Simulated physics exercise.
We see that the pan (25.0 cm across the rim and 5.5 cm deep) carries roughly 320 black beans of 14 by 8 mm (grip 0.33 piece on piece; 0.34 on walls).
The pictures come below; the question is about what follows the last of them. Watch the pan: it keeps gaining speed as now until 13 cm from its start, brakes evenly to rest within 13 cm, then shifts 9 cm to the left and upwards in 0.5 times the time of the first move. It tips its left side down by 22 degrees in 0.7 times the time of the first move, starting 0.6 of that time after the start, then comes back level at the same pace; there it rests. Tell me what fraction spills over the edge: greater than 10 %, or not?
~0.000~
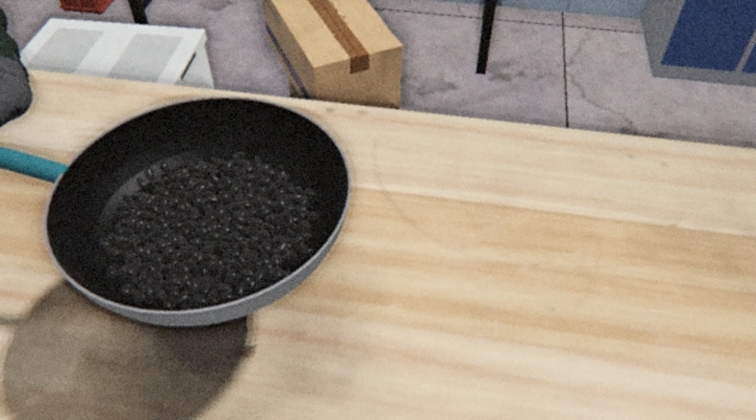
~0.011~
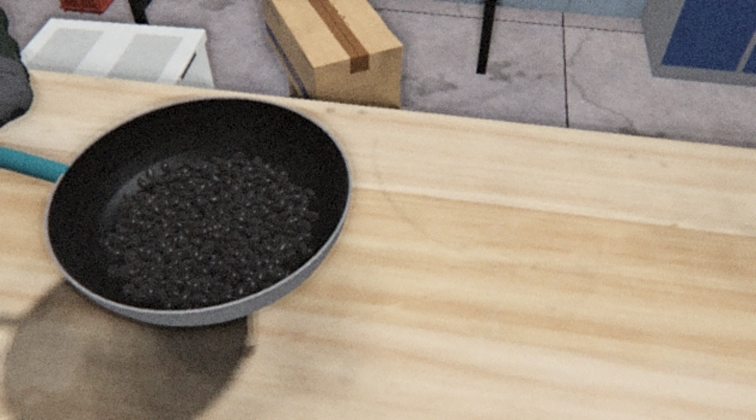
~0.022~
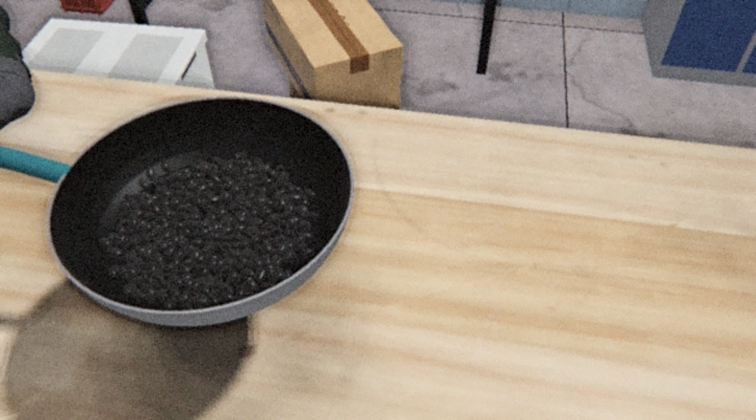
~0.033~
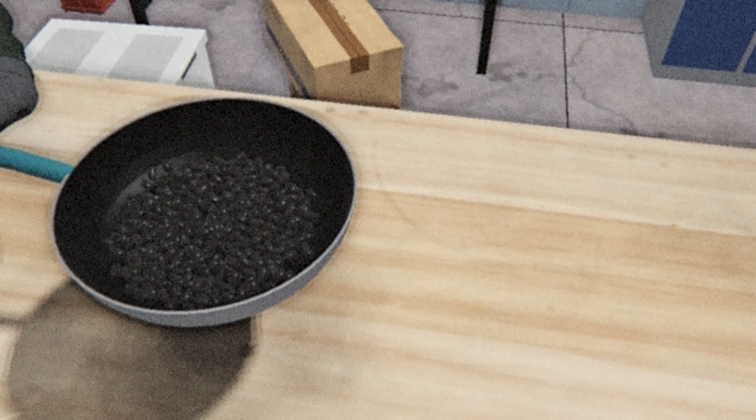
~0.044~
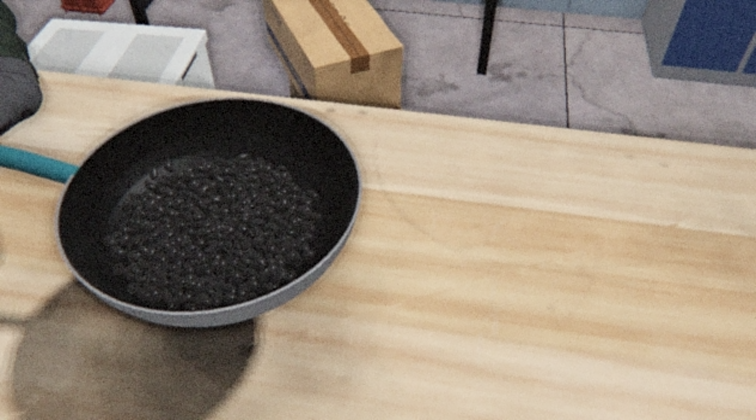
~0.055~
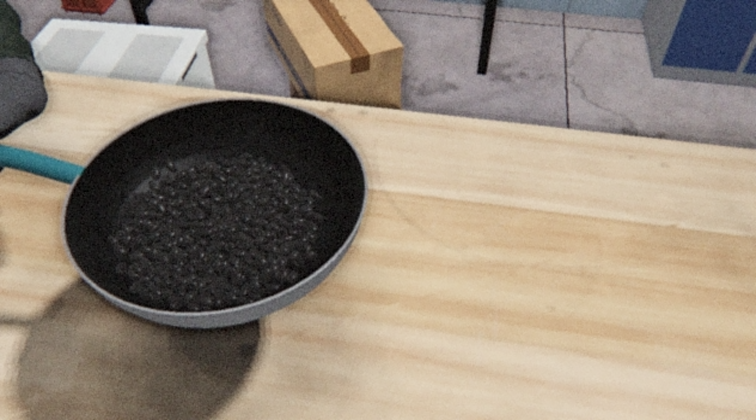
Not greater.
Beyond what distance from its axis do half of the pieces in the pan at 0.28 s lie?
It works out to about 6.5 centimetres.
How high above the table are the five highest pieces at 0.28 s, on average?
Roughly 20 cm.
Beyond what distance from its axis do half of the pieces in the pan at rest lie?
Around 6.0 centimetres.
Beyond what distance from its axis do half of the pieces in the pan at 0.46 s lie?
I'd put it at around 7.5 cm.
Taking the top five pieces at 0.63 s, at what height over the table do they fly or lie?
Roughly 23 cm above the table.
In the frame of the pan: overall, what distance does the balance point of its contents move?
About 3.0 cm.
Then, at 0.28 s, tilt 6 degrees; pan 100 %; middle of all pieces near (435, 255).
Then, at 0.46 s, tilt 20 degrees; pan 100 %; middle of all pieces near (465, 214).
After 0.63 s, tilt 0 degrees; pan 100 %; middle of all pieces near (380, 212).
After 0.79 s, tilt 0 degrees; pan 100 %; middle of all pieces near (376, 213).
In the end, at 1.2 s, pan 100 %.
